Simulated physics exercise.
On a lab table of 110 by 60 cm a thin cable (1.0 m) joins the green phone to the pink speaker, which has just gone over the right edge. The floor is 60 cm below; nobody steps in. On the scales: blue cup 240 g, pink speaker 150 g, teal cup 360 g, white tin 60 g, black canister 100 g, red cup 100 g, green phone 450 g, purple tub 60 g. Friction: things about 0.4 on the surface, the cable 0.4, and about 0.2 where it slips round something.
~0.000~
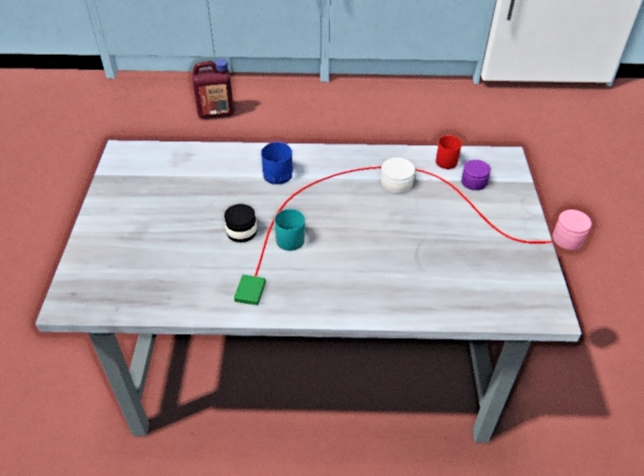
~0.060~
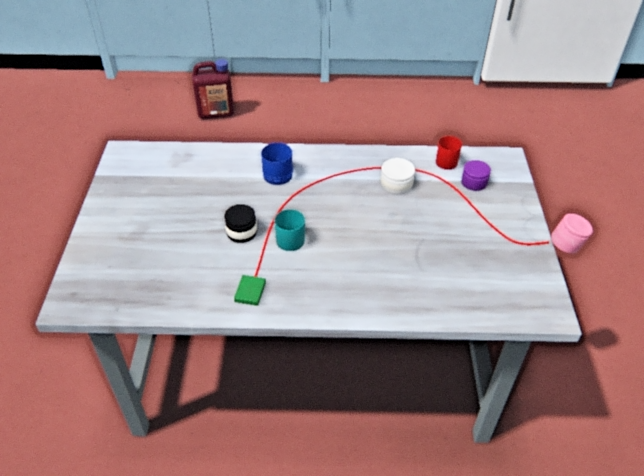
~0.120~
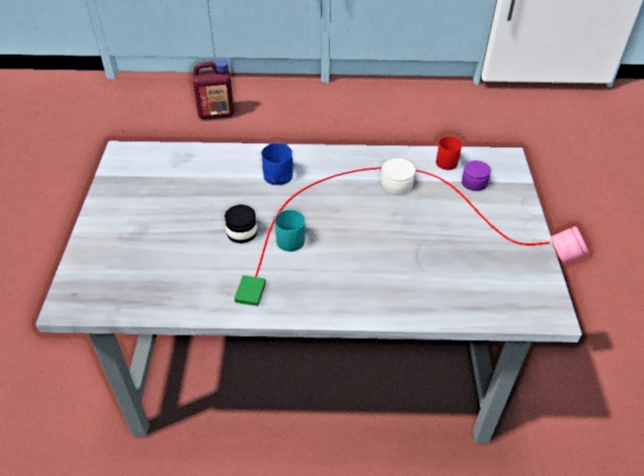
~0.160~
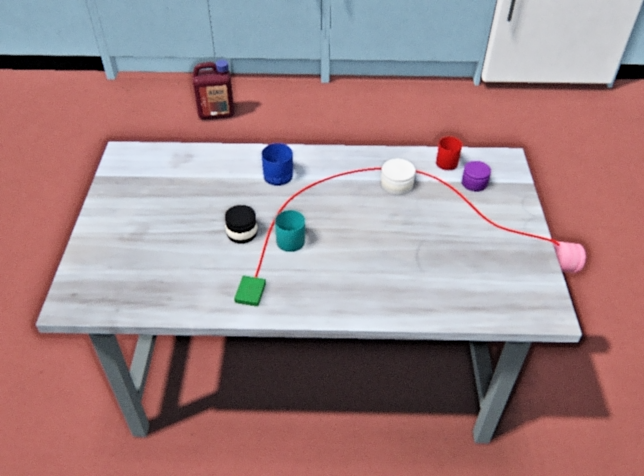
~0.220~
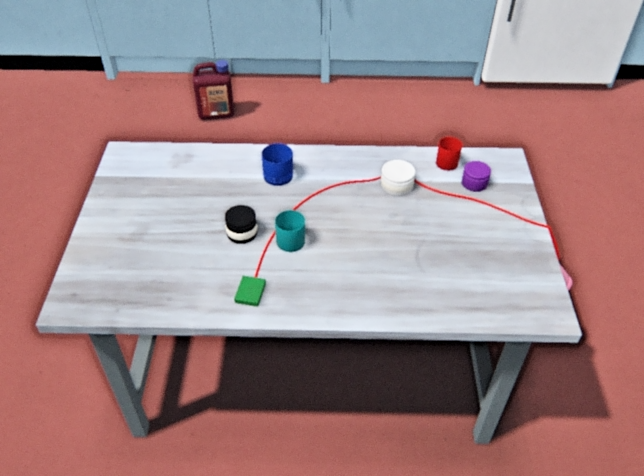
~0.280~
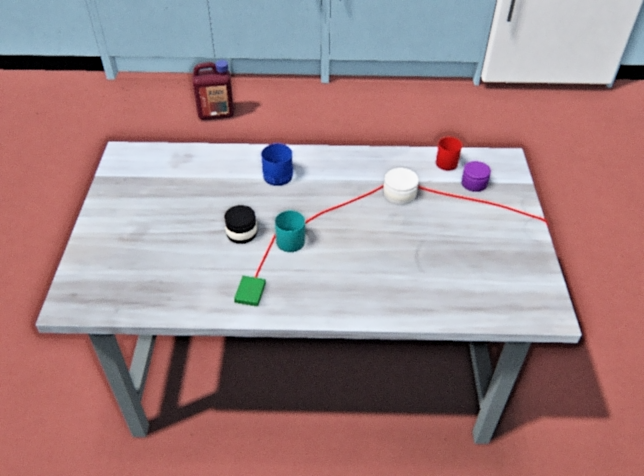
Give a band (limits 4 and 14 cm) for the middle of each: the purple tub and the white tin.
Result: Purple tub barely shifts, white tin reaches the top band.
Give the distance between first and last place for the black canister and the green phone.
Black canister 0 cm, green phone 0 cm.
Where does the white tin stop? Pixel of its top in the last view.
At about (440, 278).
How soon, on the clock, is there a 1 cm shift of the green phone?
About: Green phone not at all.
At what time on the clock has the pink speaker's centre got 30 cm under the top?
That is: 0.42 s.
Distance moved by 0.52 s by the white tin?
White tin 30 cm.
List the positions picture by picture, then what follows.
Purple tub (478, 167); white tin (398, 168); cable runs through (509, 237) (451, 186) (375, 168) (306, 187) (266, 241), in the first picture.
Pink speaker (576, 224); cable runs through (508, 238) (375, 168) (266, 241), in the second picture.
Pink speaker (570, 245); cable runs through (508, 239) (375, 168) (266, 242), in the third picture.
Pink speaker (566, 257); cable runs through (518, 232) (375, 169) (266, 242), in the fourth picture.
Pink speaker (553, 279); cable runs through (549, 228) (269, 243), in the fifth picture.
Purple tub (478, 169); white tin (402, 178); cable runs through (490, 203) (341, 206) (272, 243), in the sixth picture.
At 0.5 s, the cable's tail end at (255, 279); white tin 29 cm off its start, pink speaker over the edge.
At 0.7 s, the cable's tail end at (255, 279); white tin 35 cm off its start, pink speaker over the edge.
At 1.0 s, the cable's tail end at (255, 279); white tin 35 cm off its start at (440, 277), pink speaker over the edge.
At 1.2 s, the cable's tail end at (255, 279); white tin 35 cm off its start, pink speaker over the edge.
At 2.4 s, the cable's tail end at (255, 279); white tin 35 cm off its start at (440, 278), purple tub 0 cm off its start at (478, 169), pink speaker over the edge.
